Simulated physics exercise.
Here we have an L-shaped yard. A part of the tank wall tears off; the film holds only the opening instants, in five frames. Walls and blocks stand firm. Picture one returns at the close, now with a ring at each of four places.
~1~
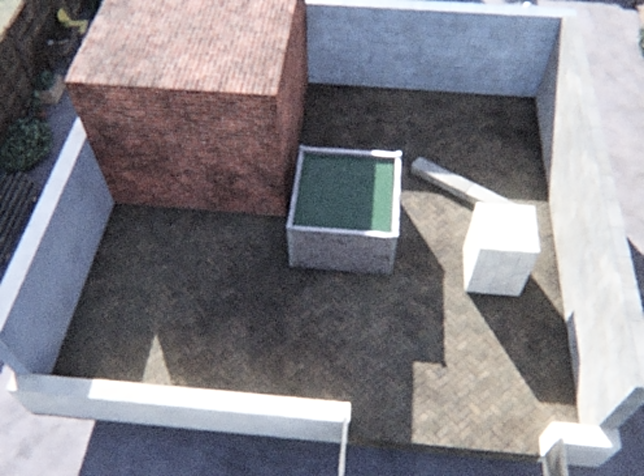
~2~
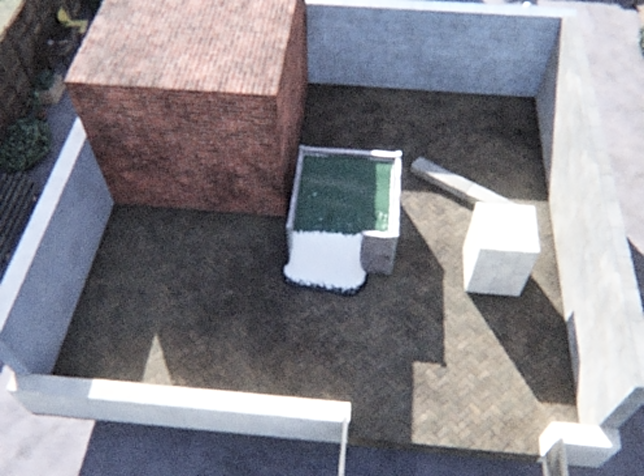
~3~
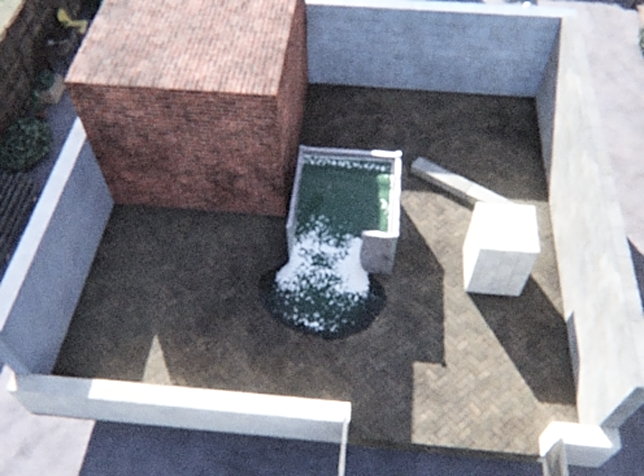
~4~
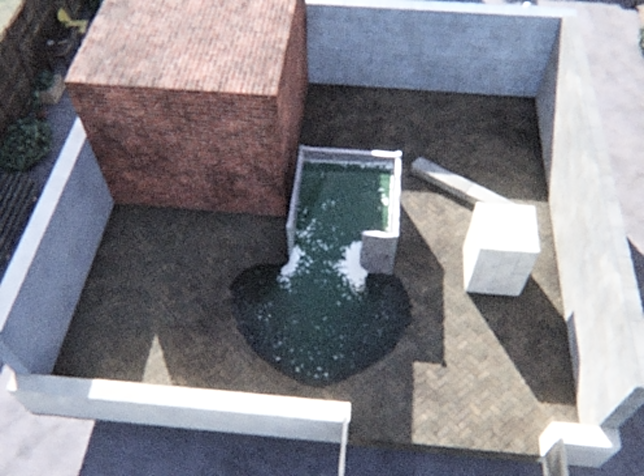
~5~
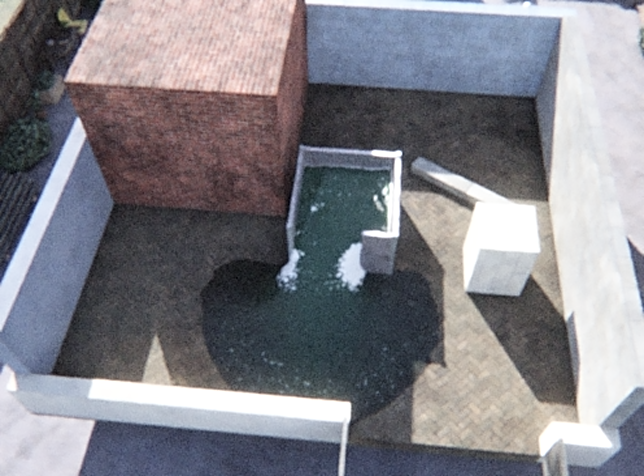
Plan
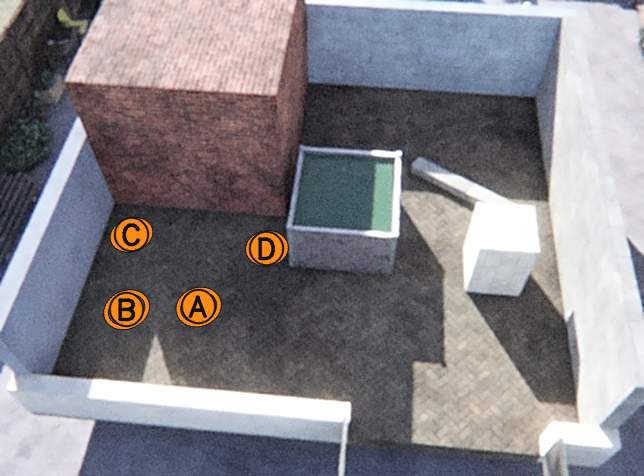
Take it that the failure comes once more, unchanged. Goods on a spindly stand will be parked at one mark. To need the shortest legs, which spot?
I would pick spot A.
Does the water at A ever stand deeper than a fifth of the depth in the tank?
No.
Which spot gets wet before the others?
A it is.
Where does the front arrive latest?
It is D.
In orange, A at (198, 306); B at (126, 309); C at (131, 234); D at (266, 248).
If A is chosen, the water peaks at about 8 % of the depth that stood in the tank.
If B is chosen, the water peaks at about 20 % of the depth that stood in the tank.
If C is chosen, the water peaks at about 19 % of the depth that stood in the tank.
If D is chosen, the water peaks at about 16 % of the depth that stood in the tank.
